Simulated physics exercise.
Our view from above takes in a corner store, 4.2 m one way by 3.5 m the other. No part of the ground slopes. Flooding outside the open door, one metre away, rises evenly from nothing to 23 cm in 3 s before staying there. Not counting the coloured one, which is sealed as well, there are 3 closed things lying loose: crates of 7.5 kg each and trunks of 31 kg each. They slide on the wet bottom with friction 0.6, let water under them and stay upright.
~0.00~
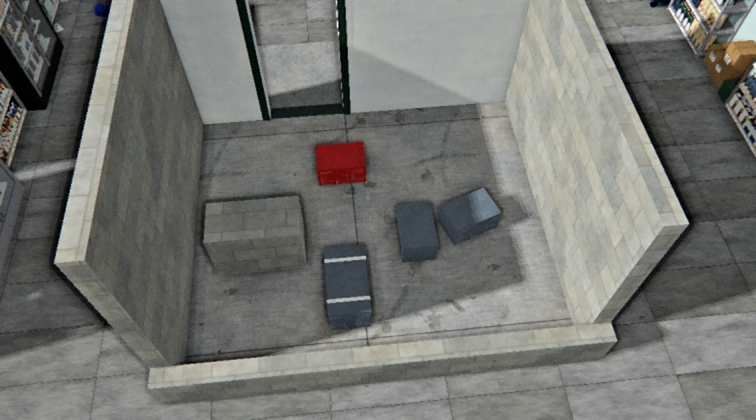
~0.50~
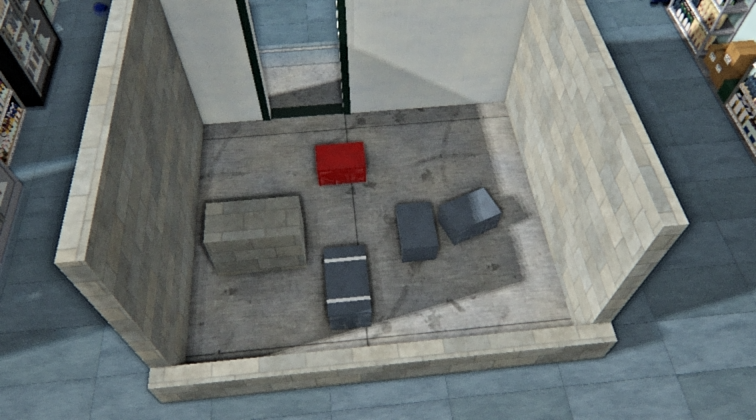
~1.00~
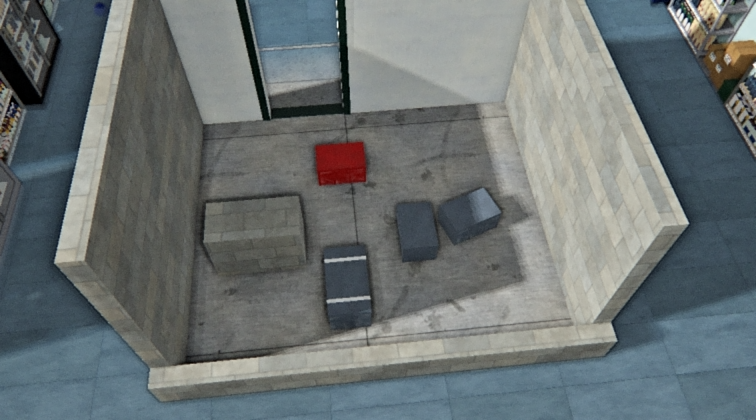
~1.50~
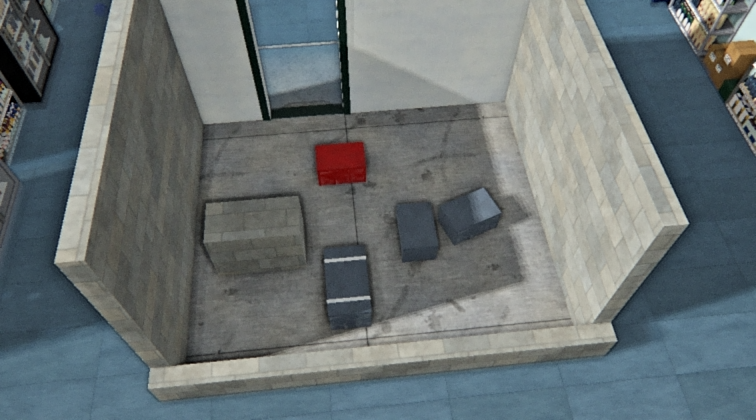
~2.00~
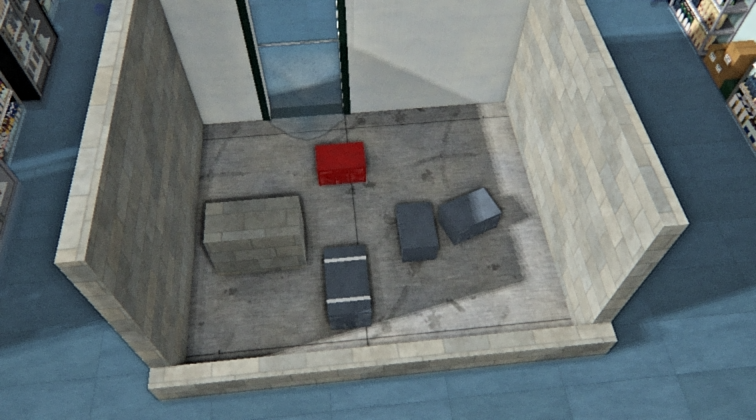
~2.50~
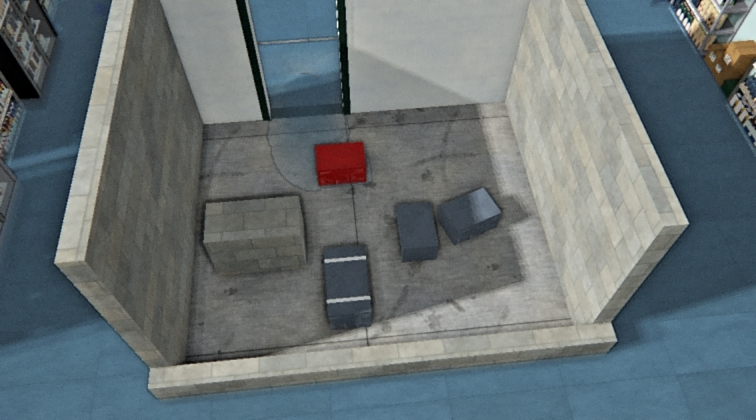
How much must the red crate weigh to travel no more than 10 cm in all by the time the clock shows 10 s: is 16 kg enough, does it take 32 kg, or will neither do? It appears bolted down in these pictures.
Neither wins.
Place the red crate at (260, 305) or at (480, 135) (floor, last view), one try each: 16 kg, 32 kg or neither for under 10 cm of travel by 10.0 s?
The first try gives success with heavier only; the second gives success with heavier only.
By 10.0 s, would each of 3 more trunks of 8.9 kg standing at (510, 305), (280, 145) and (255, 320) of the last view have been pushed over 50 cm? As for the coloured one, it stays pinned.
Order as asked: Stays within / goes beyond / stays within.
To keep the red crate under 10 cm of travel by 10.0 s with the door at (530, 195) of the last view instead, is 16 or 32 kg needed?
Under that setup, the heavy option is needed.
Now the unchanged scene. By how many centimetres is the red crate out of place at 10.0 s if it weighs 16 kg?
Displacement near 200 cm.
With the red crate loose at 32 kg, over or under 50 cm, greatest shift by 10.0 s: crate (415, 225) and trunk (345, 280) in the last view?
First above the mark, second within the mark.
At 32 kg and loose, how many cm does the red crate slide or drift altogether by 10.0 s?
About 80 cm.
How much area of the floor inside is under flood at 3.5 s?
Wet: Near 4.0 m2.
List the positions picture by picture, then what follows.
The first frame shows the red crate at (340, 156) rests on the ground; water covers 0.0 m2; 0 of 4 have shifted.
The second frame shows the red crate at (340, 156), on the bottom; water covers 0.0 m2; 0 of 4 have shifted.
The third frame shows the red crate at (340, 156) rests on the ground; 0.0 m2 under water; 0 of 4 have shifted.
The fourth frame shows the red crate at (340, 156), on the bottom; water covers 0.0 m2; 0 of 4 have shifted.
The fifth frame shows the red crate at (340, 156) rests on the ground; 0.3 m2 under water; 0 of 4 have shifted.
The sixth frame shows the red crate at (340, 156) rests on the ground; 0.9 m2 under water; 0 of 4 have shifted.
After 3.5 s the red crate would be 30 cm from its start with 16 kg and 1 cm from its start with 32 kg; 7 cm of water round it then.
After 4.5 s the red crate would be 108 cm from its start with 16 kg and 22 cm from its start with 32 kg; 6 cm of water round it then.
After 7.0 s the red crate would be 195 cm from its start with 16 kg and 22 cm from its start with 32 kg; 8 cm of water round it then.
After 10.0 s the red crate would be 221 cm from its start with 16 kg and 79 cm from its start with 32 kg; 9 cm of water round it then.
